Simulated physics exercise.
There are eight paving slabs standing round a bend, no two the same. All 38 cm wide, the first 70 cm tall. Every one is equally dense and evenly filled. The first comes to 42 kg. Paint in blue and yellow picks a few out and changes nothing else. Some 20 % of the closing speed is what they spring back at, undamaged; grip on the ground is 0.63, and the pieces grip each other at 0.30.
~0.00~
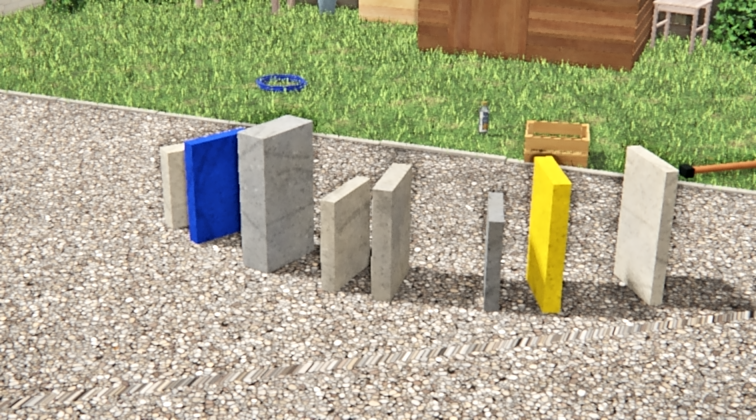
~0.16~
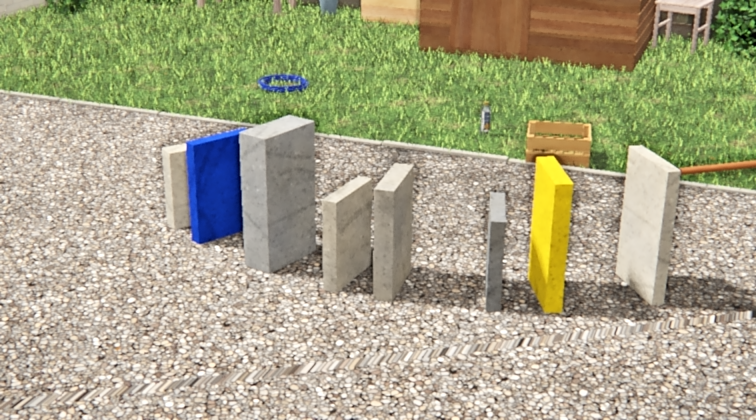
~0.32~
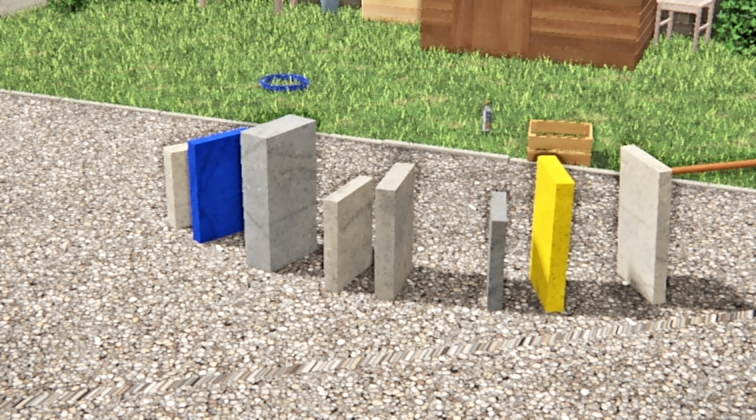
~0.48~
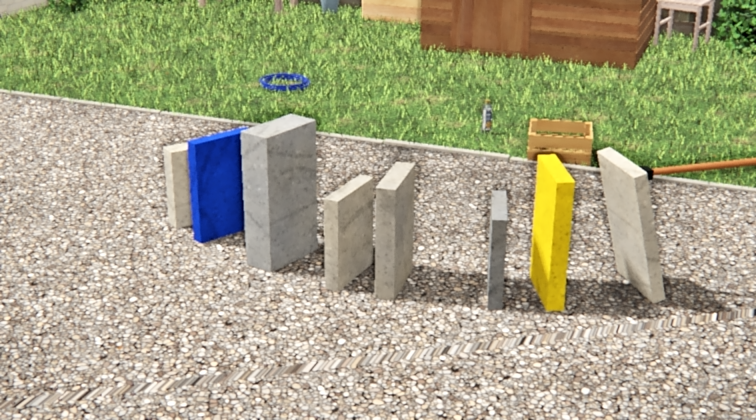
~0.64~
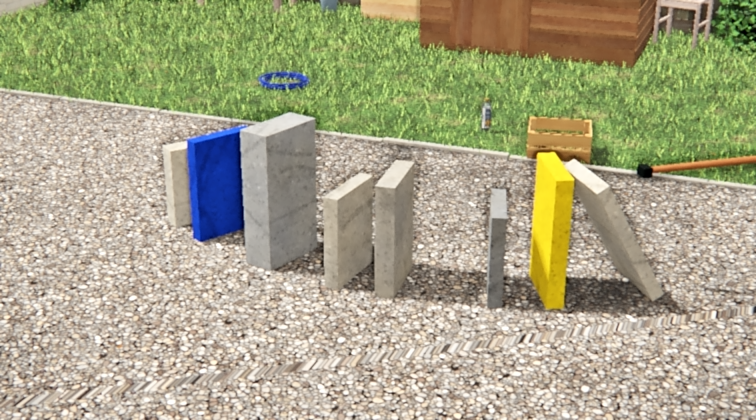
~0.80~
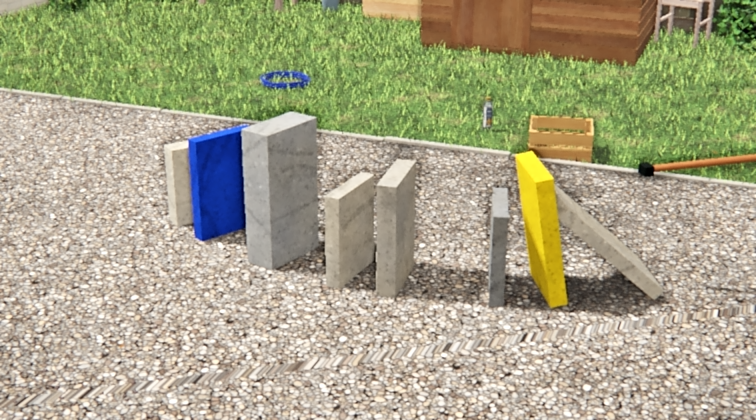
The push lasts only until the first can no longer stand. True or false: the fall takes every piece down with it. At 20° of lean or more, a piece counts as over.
True.
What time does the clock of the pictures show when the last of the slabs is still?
I'd put it around 4.0 seconds.
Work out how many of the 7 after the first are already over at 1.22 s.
Tally at that time: 2.
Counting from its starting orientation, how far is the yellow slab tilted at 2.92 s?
Roughly 90°.
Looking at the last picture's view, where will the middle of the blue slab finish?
It ends up centred close to (198, 190).
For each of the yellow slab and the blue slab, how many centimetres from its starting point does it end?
Yellow 40, blue 30.
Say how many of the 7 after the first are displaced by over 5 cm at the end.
Answer: 7.
By 1.00 s, 2 of the 7 other slabs over; yellow slab tilted 36°.
By 1.22 s, 2 of the 7 other slabs over; yellow slab lying flat.
By 2.92 s, 5 of the 7 other slabs over; yellow slab lying flat.
By 3.34 s, 7 of the 7 other slabs over; yellow slab lying flat; blue slab tilted 64°.
When it is over (4.1 s), 7 of the 7 other slabs over; yellow slab lying flat; blue slab tilted 75°. Not one is left standing. In pixels of the last frame, middles, yellow slab near (469, 271), blue slab near (198, 190).
